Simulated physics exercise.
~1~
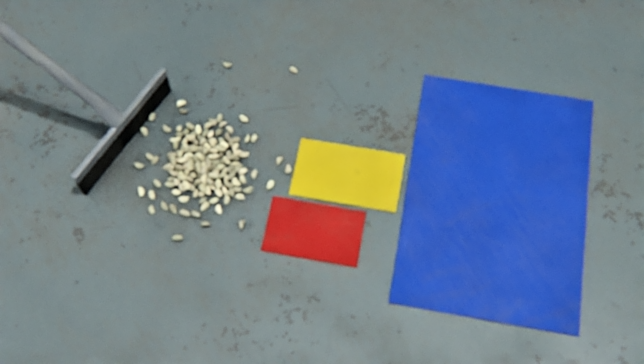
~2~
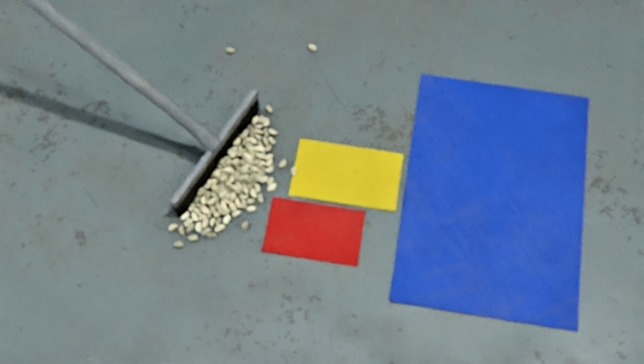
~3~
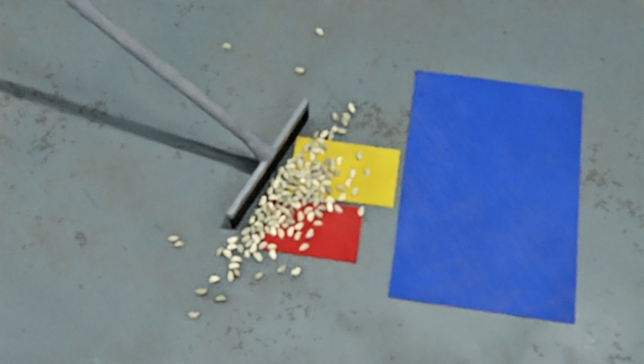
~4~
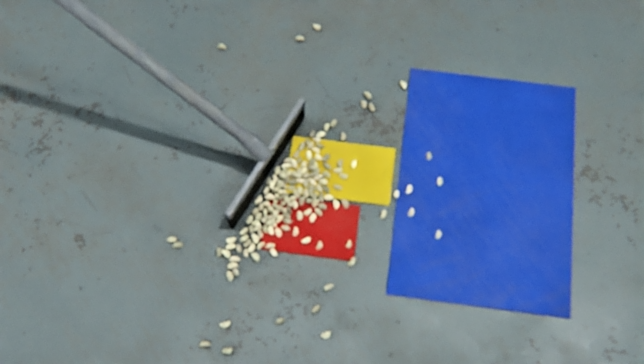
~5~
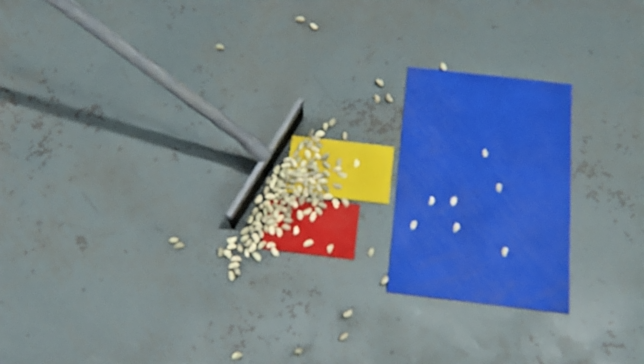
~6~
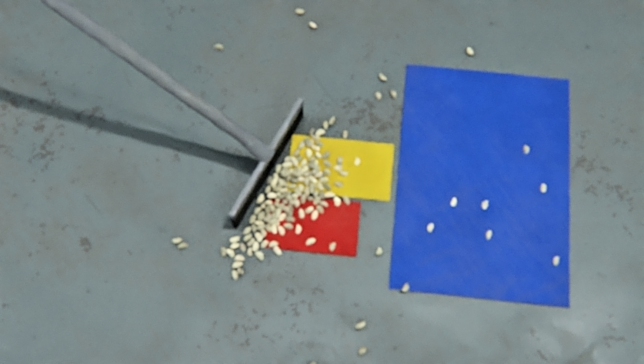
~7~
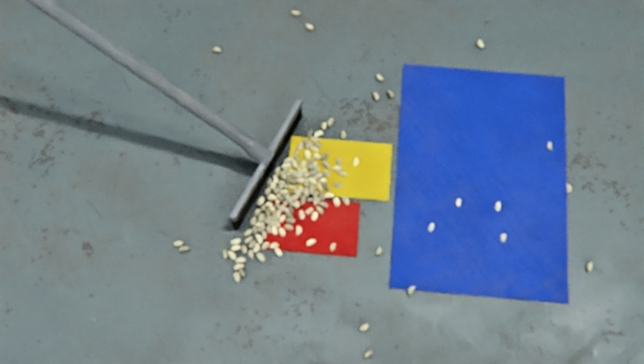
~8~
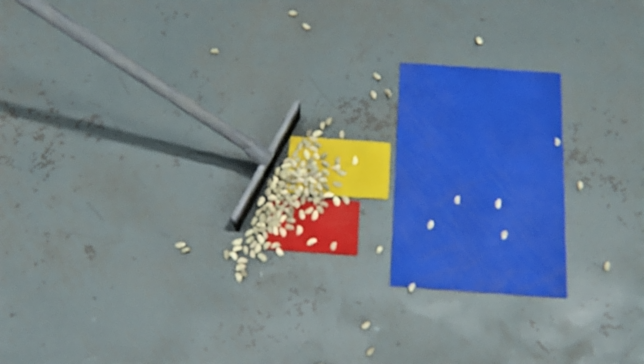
A worn grey-green floor is seen from above, the view drifting slightly as the clip runs. A long-handled squeegee stands slanted at the left beside a scattered heap of white beans, with a yellow sheet above a red one near the middle and a large blue sheet at the right. The squeegee pushes right, gathering the beans against its blade, then halts at the edge of the smaller sheets. Some beans slide onward, scattering across and past the blue sheet. Most finally rest by the blade, over the red and yellow sheets and bare floor, with only a few on blue.
